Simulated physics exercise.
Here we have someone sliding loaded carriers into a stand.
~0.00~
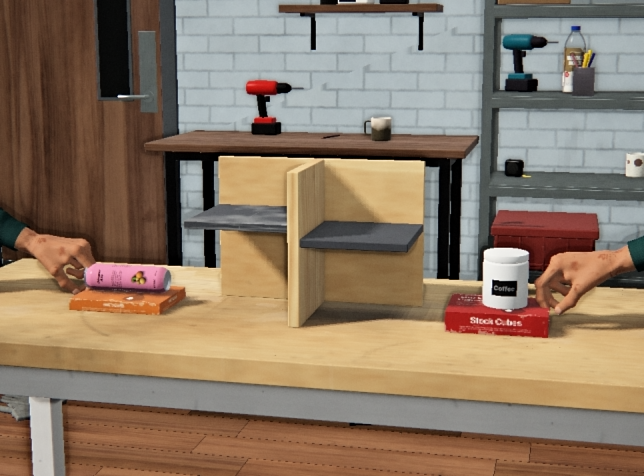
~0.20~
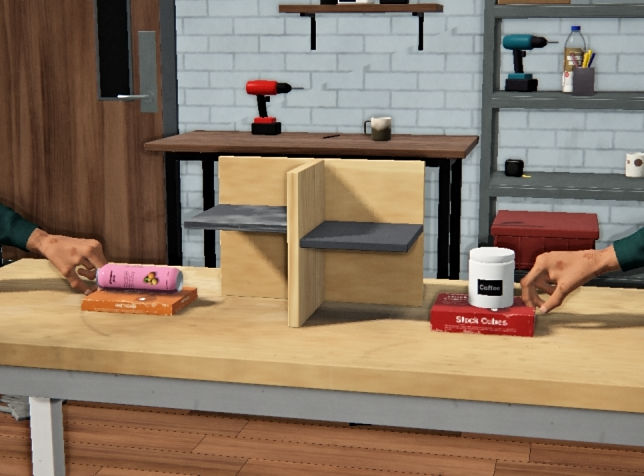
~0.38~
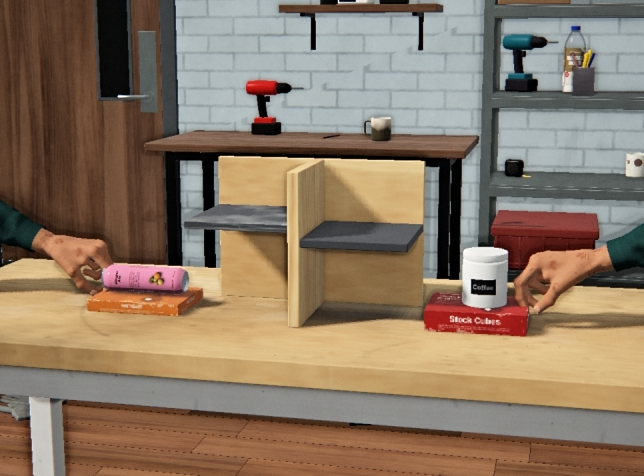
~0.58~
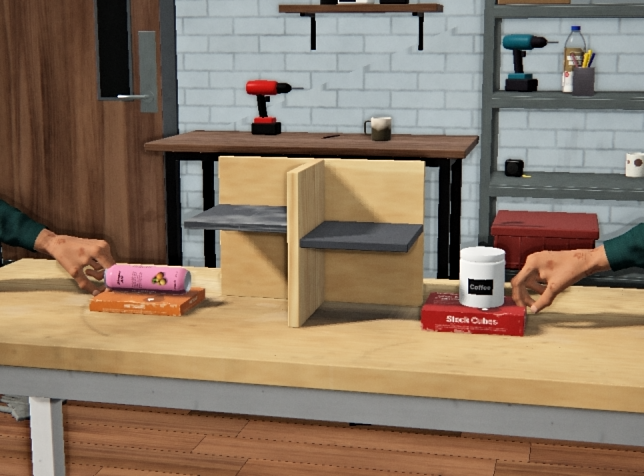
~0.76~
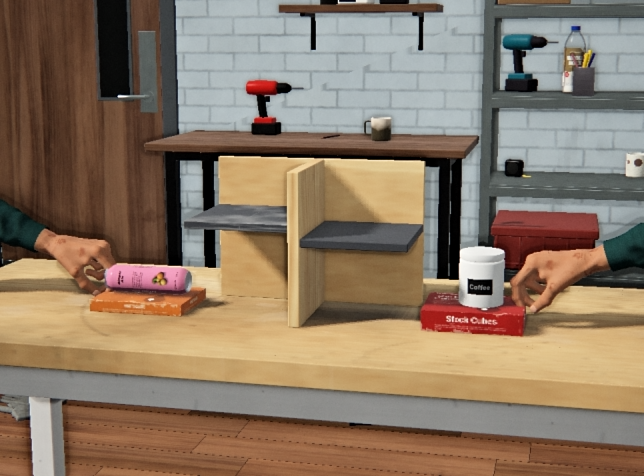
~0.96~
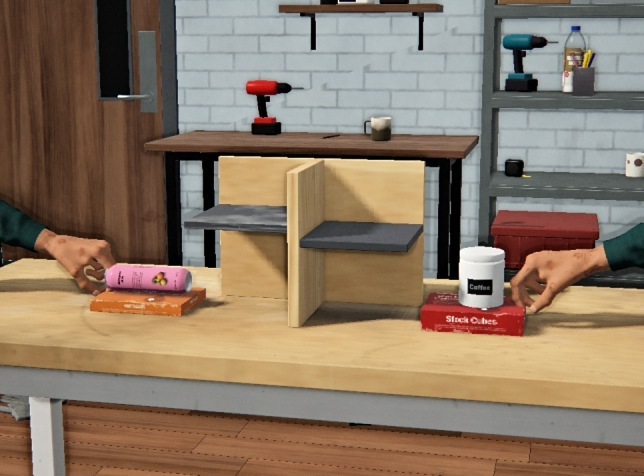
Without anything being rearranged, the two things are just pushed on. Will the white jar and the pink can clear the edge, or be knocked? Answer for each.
In the end the white jar clears the shelf, the pink can clears the shelf.
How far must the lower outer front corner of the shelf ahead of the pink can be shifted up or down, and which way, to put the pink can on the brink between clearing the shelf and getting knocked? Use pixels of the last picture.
It takes a shift of 52 pixels in the downward direction.
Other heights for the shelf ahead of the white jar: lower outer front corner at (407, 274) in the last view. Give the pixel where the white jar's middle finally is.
It'd come to a stop somewhere close to (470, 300).
After 1.84 s, white jar riding along near (438, 276); pink can riding along near (191, 282).
In the end (3.2 s), the white jar rides in untouched, near (374, 272); the pink can rides in untouched, near (249, 285).
